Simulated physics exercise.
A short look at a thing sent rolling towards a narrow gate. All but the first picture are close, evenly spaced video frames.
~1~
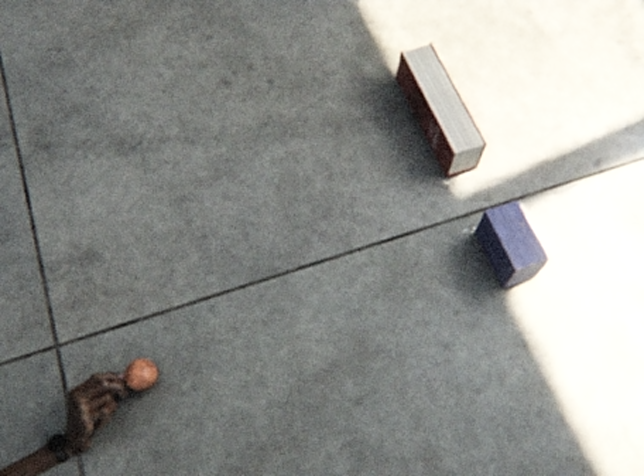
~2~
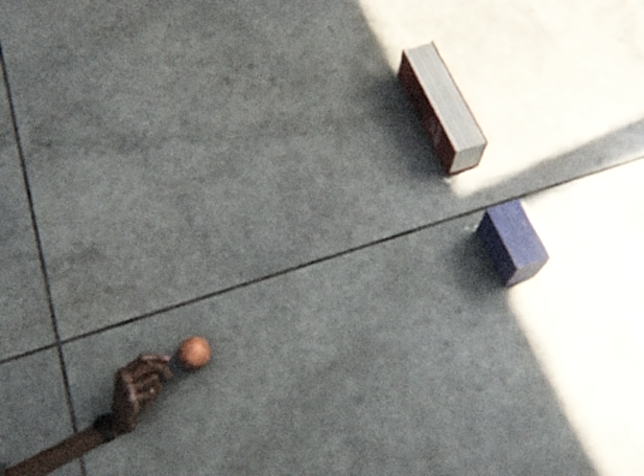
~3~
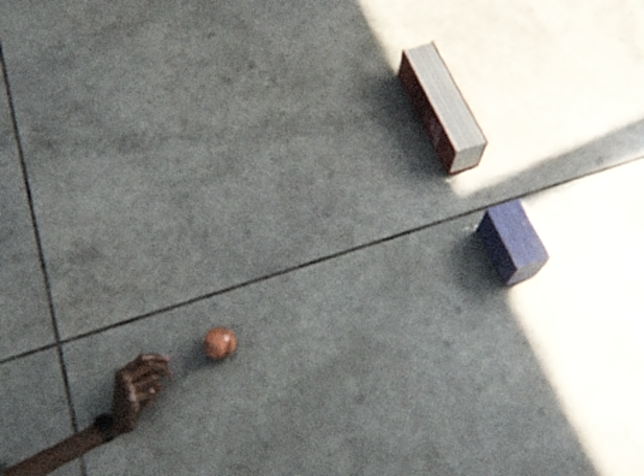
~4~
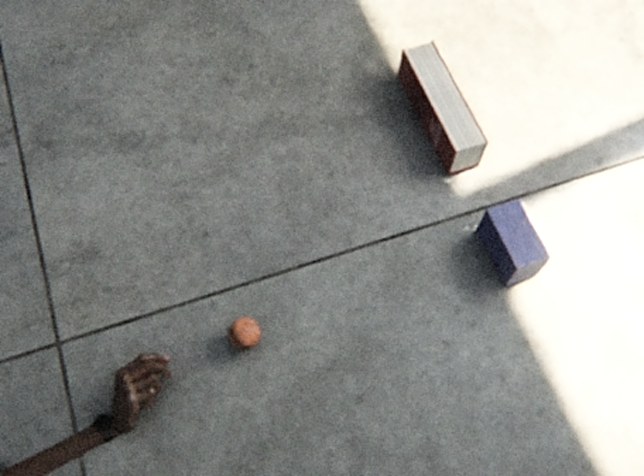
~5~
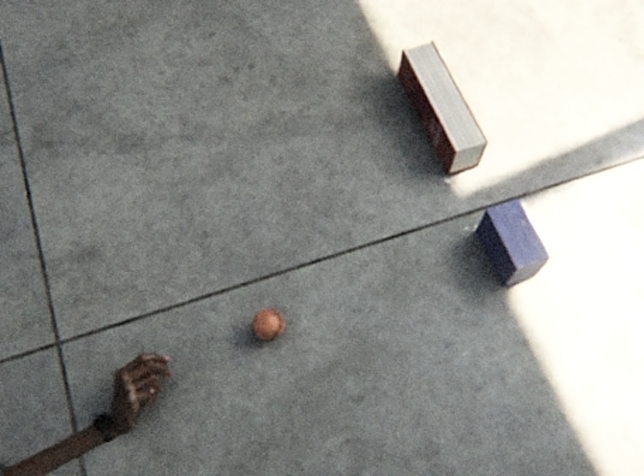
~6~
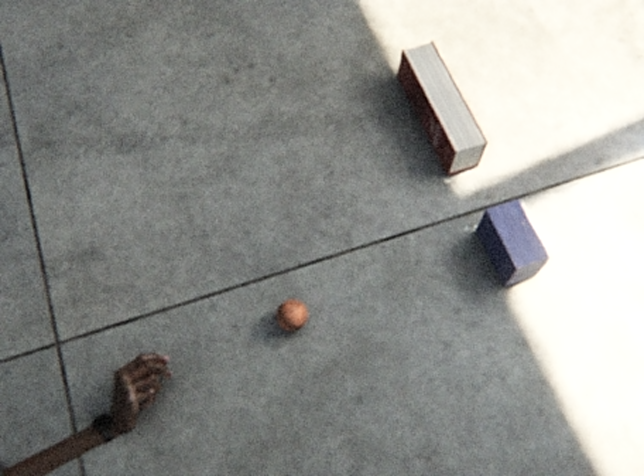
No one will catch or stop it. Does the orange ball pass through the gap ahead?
In the end the orange ball bounces off.
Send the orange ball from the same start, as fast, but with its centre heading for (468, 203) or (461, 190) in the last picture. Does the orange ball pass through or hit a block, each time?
In that order, it rolls through; gets past.
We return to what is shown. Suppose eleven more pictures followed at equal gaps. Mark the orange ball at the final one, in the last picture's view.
Near (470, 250).
Then, 0.20 s later than the last frame, orange ball heading on near (367, 286).
Then, 0.44 s later than the last frame, orange ball heading on near (450, 255).
When it is over, the orange ball hits a block, near (463, 246).
